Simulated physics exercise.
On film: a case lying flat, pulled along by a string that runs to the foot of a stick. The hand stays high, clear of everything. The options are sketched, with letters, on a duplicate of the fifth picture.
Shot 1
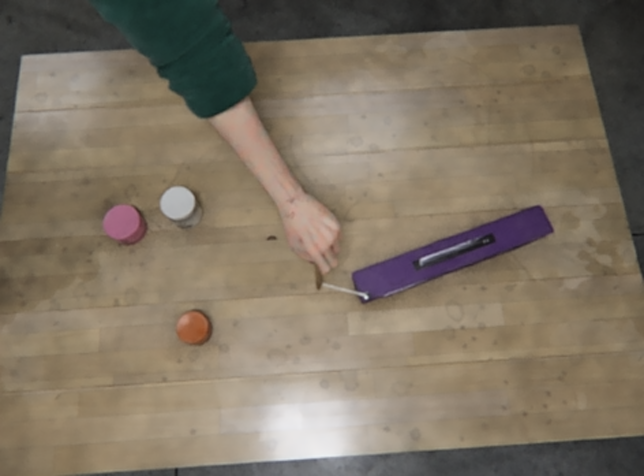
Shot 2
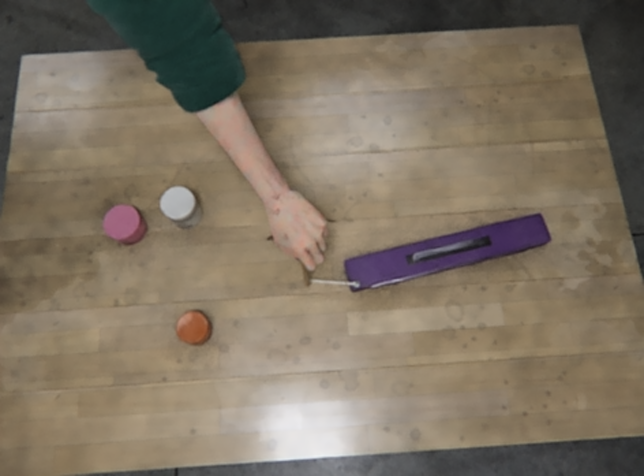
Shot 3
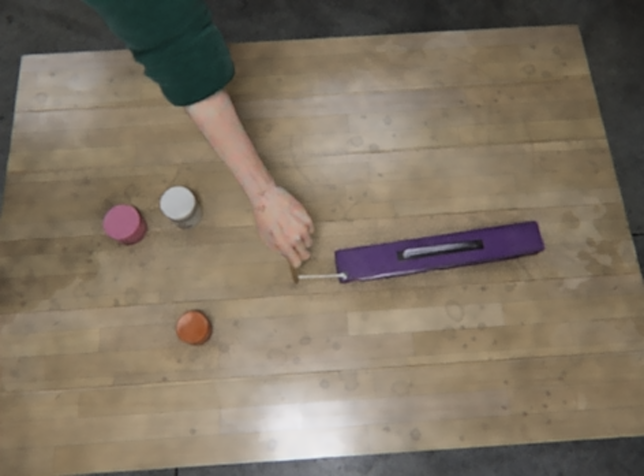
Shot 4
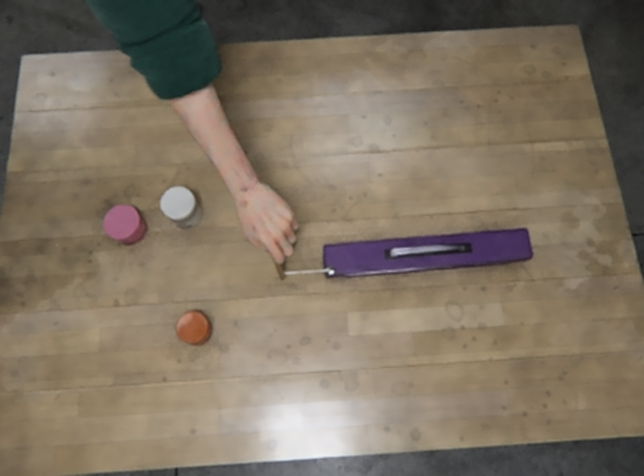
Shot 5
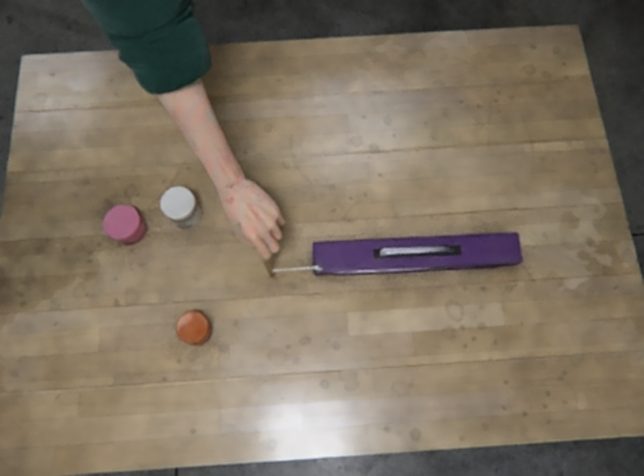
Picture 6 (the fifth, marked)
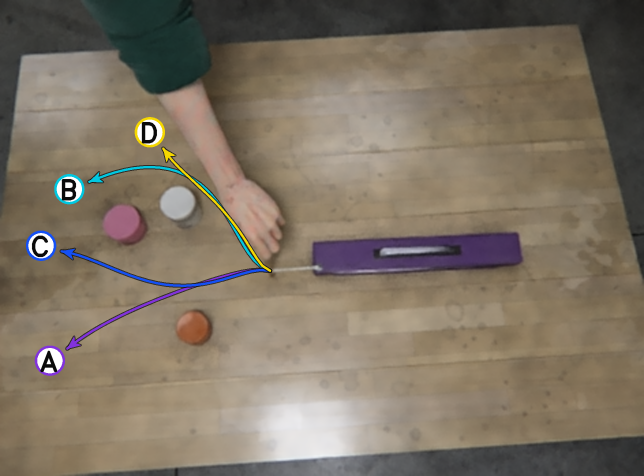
On a wooden table with pink, white and orange containers at the left, a hand in a green sleeve draws a flat purple case a short way leftward by a string, and the case turns slightly as it slides.
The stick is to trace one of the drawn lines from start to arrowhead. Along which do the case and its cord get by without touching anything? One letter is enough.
Everything stays clear on D.
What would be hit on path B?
It meets the white jar.
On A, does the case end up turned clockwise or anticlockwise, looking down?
Anticlockwise.
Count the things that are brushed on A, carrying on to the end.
In all, one.
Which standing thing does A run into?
It is the orange tub.
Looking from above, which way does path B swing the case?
Clockwise.
On the marked copy, A from (270, 271) via (167, 296) to (67, 349); B from (270, 271) via (200, 184) to (89, 182); C from (270, 271) via (156, 283) to (61, 251); D from (270, 271) via (215, 202) to (163, 148).
Following D. Soon after the start, foot of the stick (234, 224), middle of the case (377, 247).
Later, foot of the stick (194, 182), middle of the case (326, 229).
In the end, foot of the stick (163, 148), middle of the case (283, 208); nothing has been touched.
As for the rest, A meets the orange tub; B meets the white jar; C meets the pink tub.
